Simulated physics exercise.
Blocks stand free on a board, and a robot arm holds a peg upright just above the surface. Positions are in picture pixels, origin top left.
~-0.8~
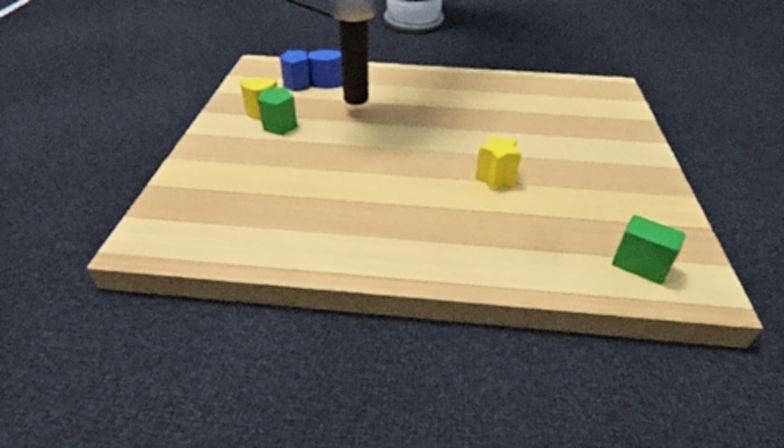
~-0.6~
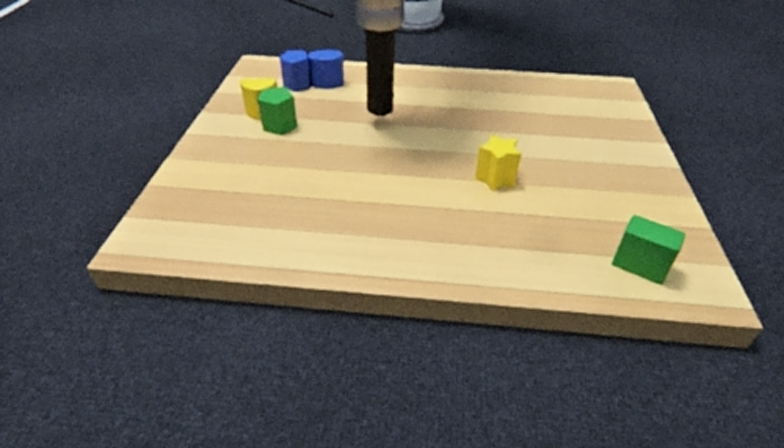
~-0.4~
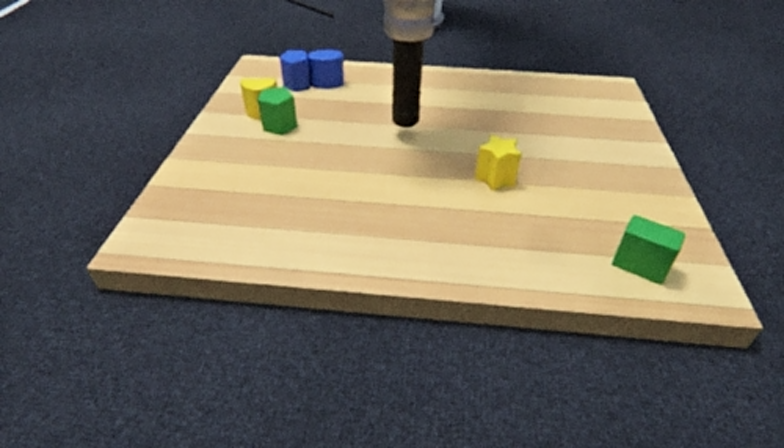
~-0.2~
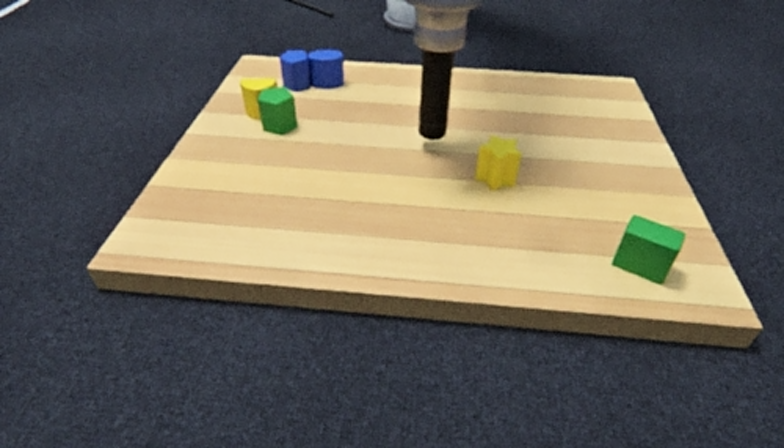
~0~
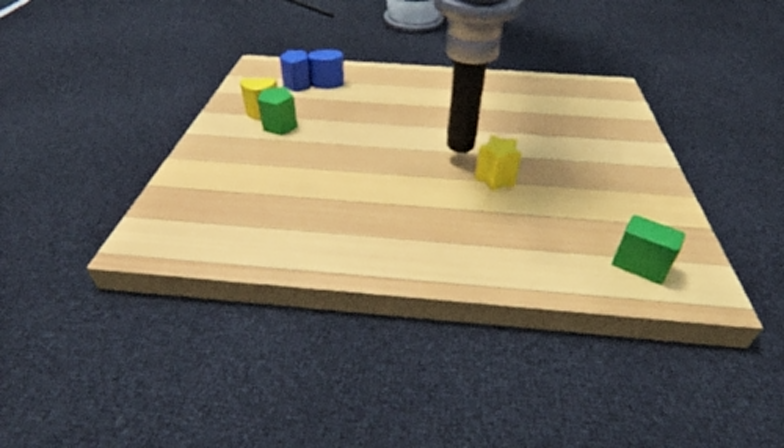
A black peg glides right and nearer across the board, closing in beside the yellow star-shaped block.
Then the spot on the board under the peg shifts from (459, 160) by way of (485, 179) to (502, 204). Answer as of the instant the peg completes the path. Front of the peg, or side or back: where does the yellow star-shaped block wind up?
I believe the yellow star-shaped block loses its place ahead of the peg and slips off.
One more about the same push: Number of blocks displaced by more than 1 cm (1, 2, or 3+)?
One gets moved.
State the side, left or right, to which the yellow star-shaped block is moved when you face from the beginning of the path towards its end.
It shifts to the left.
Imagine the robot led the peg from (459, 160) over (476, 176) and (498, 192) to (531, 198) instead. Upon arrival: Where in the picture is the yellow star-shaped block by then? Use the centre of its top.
At the end it should sit near (571, 165).
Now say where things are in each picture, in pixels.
In the first picture, peg's lower end at (356, 100); yellow star-shaped block at (502, 145).
In the second picture, peg at (380, 110); blocks still.
In the third picture, peg at (406, 121); blocks still.
In the fourth picture, peg at (432, 133); blocks still.
In the fifth picture, peg at (461, 146); yellow star-shaped block at (502, 145).
On the path given first. Halfway along, peg at (488, 165); yellow star-shaped block at (520, 155).
At the end, peg at (505, 190); yellow star-shaped block at (539, 166), turned 50° anticlockwise.
